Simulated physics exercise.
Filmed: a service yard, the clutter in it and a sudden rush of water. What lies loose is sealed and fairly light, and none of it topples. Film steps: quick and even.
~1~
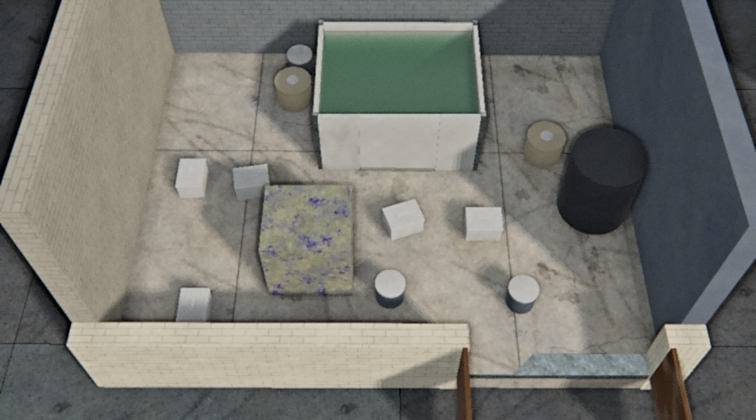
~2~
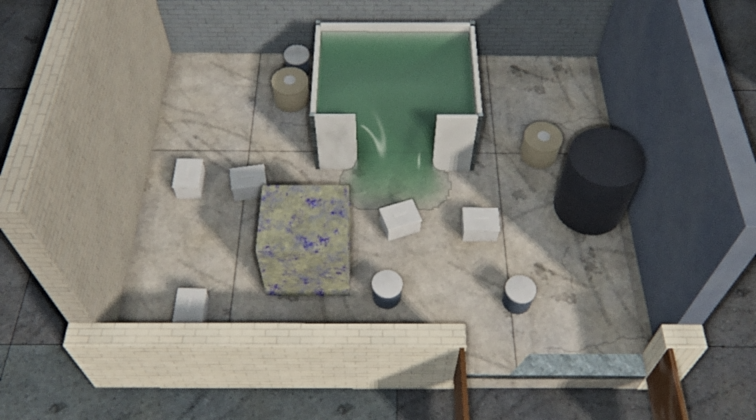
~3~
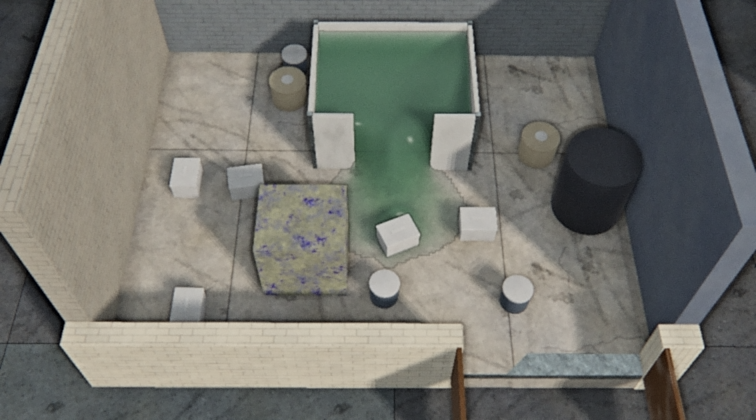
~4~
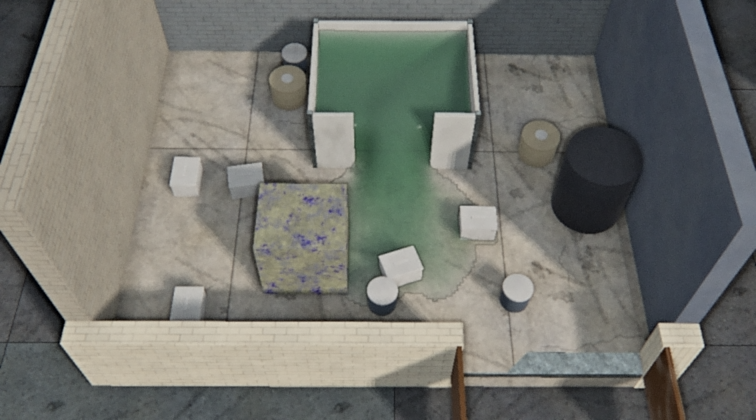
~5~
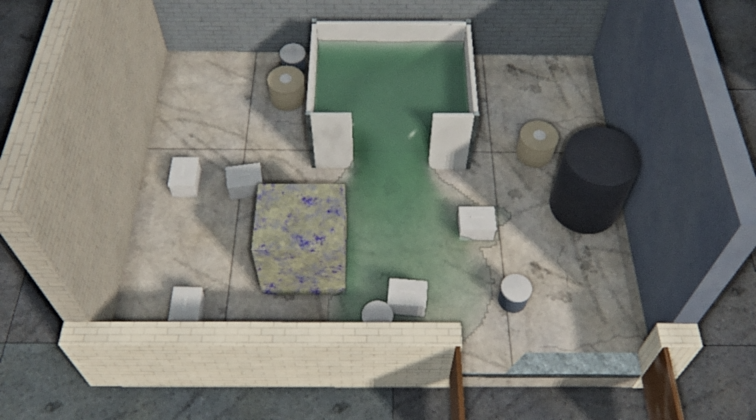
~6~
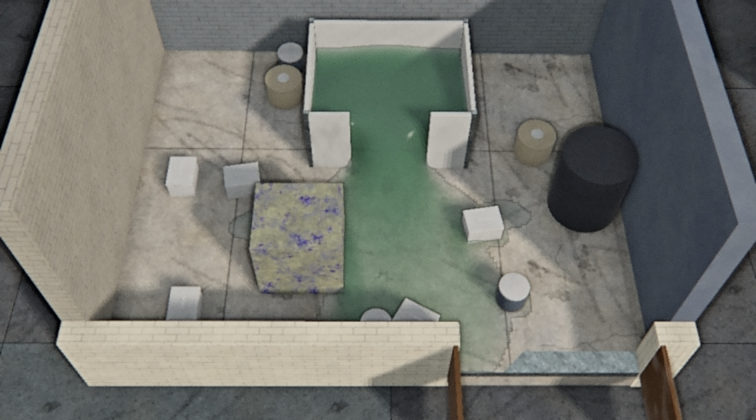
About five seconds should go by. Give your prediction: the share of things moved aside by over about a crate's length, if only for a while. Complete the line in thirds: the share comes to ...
The share comes to at least two thirds.
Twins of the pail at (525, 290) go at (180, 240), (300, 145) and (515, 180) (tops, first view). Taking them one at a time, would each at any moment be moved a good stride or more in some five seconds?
Okay, in order the twins go a long way, nowhere much, nowhere much.
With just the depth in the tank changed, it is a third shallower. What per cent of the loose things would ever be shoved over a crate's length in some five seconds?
Near 60 per cent of the loose things.
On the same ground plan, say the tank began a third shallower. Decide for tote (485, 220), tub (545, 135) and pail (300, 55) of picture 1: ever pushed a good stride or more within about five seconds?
Respectively, gets that far, never gets that far, never gets that far.
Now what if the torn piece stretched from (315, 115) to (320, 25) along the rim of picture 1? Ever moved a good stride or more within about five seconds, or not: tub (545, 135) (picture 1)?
My take: It didn't get there.
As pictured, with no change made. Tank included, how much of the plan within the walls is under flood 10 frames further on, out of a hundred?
Reading: About 65 %.
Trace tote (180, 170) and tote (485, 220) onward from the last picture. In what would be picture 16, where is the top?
They end up at about pixels (151, 141) and (620, 269).
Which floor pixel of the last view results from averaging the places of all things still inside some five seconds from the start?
Roughly at (336, 127).
A moment on, 2 of 10 are well off their spots; 2 afloat.
Next, 7 of 10 are well off their spots; 3 afloat.
Later, 7 of 10 are well off their spots; 2 afloat.
In the end, 6 of 10 are well off their spots, and 7 have been at some point; 5 afloat.
